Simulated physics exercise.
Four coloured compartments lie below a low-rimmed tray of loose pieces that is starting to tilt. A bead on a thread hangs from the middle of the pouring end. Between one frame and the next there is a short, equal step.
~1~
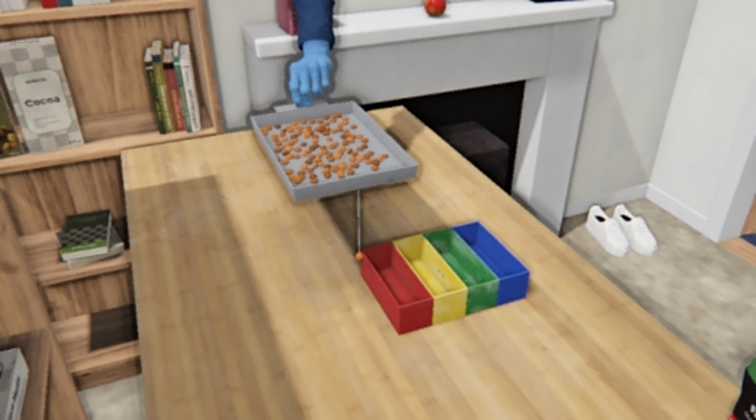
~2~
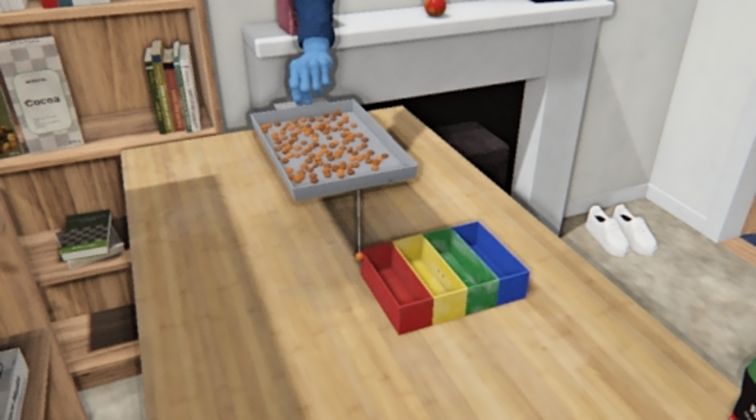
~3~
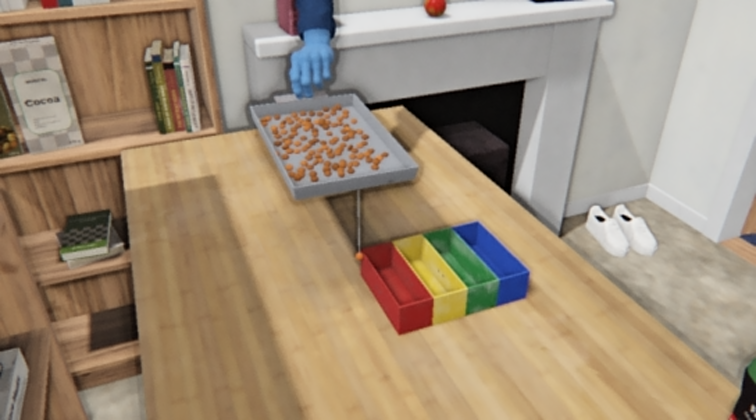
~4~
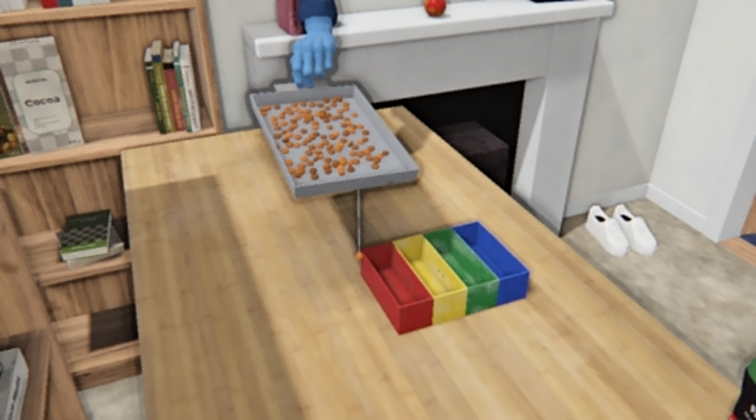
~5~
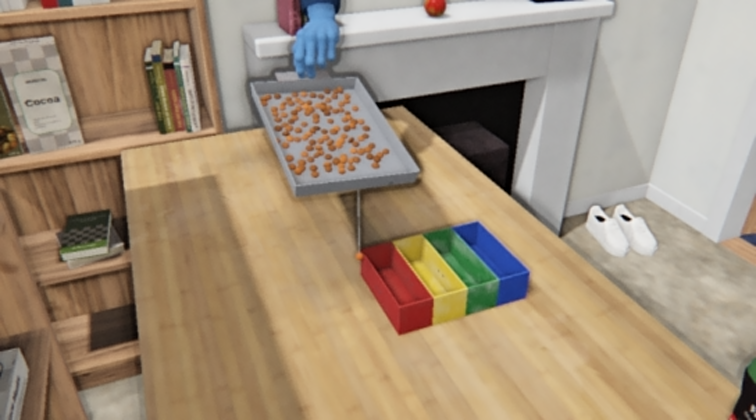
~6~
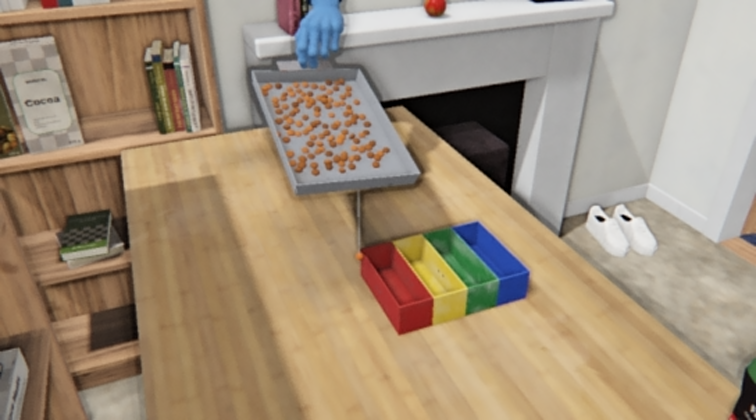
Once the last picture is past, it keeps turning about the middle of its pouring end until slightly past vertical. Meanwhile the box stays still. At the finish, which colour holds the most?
Yellow holds the most.
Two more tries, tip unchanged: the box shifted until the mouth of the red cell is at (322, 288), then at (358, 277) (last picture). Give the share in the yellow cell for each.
First placement: 0 per cent; second placement: 40 per cent.
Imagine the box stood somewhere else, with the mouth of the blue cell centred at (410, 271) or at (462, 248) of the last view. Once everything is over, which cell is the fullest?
First try: The blue one; second try: The yellow cell.
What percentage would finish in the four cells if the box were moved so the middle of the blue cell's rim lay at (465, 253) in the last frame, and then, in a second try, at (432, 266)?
The first yields 100 per cent and the second 100 per cent.
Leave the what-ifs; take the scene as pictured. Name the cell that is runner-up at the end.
The runner-up: The cell in red.
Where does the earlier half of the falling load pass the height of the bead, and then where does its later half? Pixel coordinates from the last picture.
It passes near (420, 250) first and then near (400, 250).
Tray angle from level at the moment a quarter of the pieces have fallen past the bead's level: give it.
Near 90 degrees.
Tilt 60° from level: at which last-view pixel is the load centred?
Around (379, 160).
Just after the last frame, tray tipped steeply; every one on the tray.
A moment on, tray tipped right over; roughly two thirds on the tray; roughly a quarter in the yellow cell; about a tenth in the red cell; just a few in the green cell; about a tenth falling or outside the box.
Further on, tray tipped past a quarter turn; roughly half in the yellow cell; roughly a third in the red cell; just a few in the green cell; about a tenth falling or outside the box.
When it is over, tray tipped past a quarter turn; roughly half in the yellow cell; roughly a third in the red cell; just a few in the green cell; not one in the blue cell; about a tenth outside the box.
